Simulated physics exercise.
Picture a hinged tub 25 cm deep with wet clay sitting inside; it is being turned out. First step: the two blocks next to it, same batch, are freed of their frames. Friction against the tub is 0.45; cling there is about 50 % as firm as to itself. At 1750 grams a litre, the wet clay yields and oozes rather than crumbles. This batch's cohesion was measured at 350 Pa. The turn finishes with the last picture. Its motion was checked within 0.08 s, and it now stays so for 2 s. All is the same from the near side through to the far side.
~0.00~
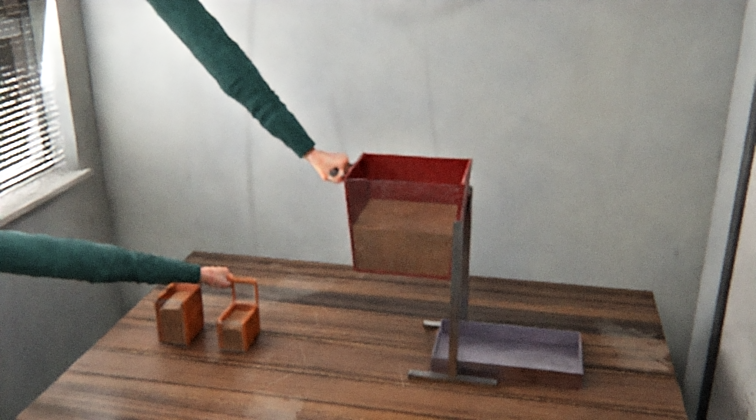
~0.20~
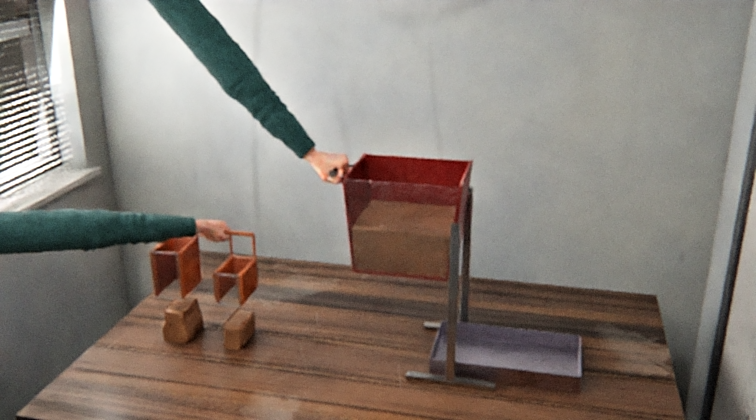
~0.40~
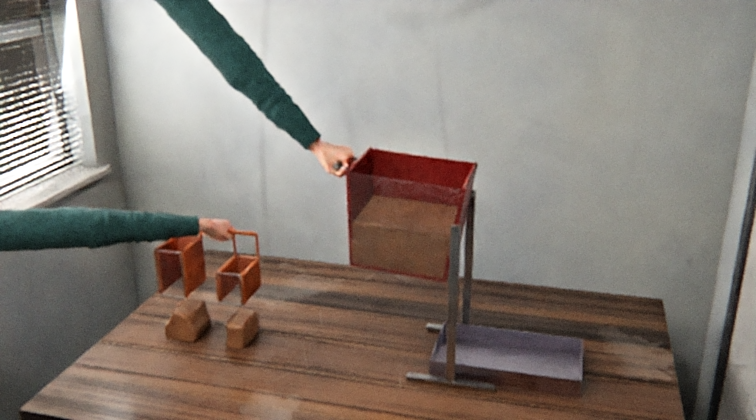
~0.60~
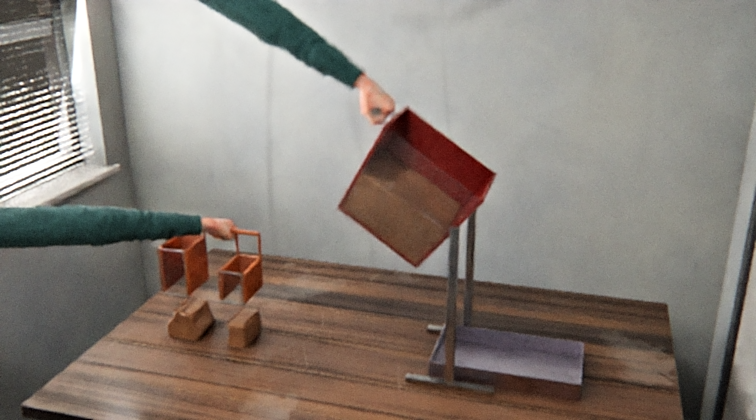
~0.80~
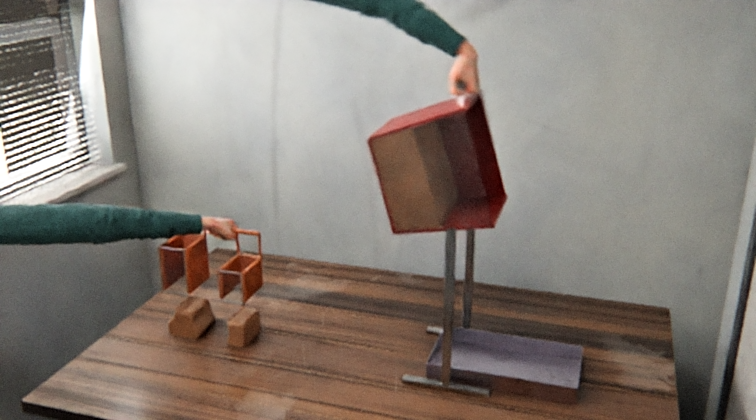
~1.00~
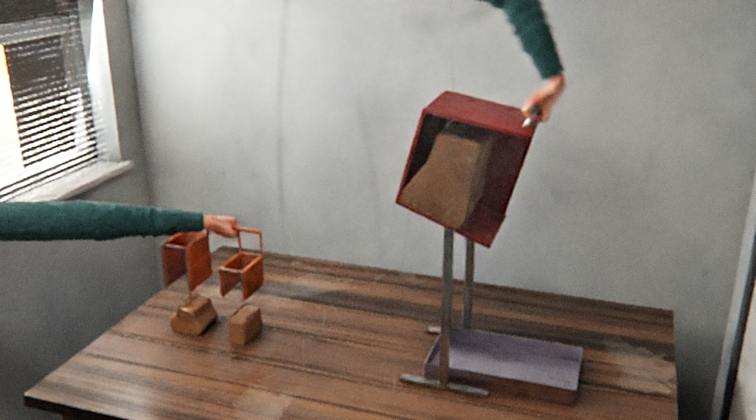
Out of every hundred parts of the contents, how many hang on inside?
Some 32 in every hundred.
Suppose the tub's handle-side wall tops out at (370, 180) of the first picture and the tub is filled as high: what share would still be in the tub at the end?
I'd put it at close to 40 per cent.
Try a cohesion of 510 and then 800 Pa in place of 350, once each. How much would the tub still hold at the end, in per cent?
40 in a hundred, followed by 35 in a hundred.
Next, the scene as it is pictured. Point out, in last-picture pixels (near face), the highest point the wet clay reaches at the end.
Peak location: Approx. (432, 198).
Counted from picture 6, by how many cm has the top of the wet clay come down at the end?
About 16 cm.
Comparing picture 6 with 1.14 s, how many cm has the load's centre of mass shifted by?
It has gone close to 11 cm.
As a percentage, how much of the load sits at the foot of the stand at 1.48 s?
55 %.
By 1.14 s, the tub is at 105 degrees and holds 76 %.
By 1.31 s, the tub is at 105 degrees and holds 39 %.
By 1.48 s, the tub is at 105 degrees and holds 36 %.
By 1.65 s, the tub is at 105 degrees and holds 32 %.
By 3.00 s, at the end, the tub is at 105 degrees and holds 32 %.
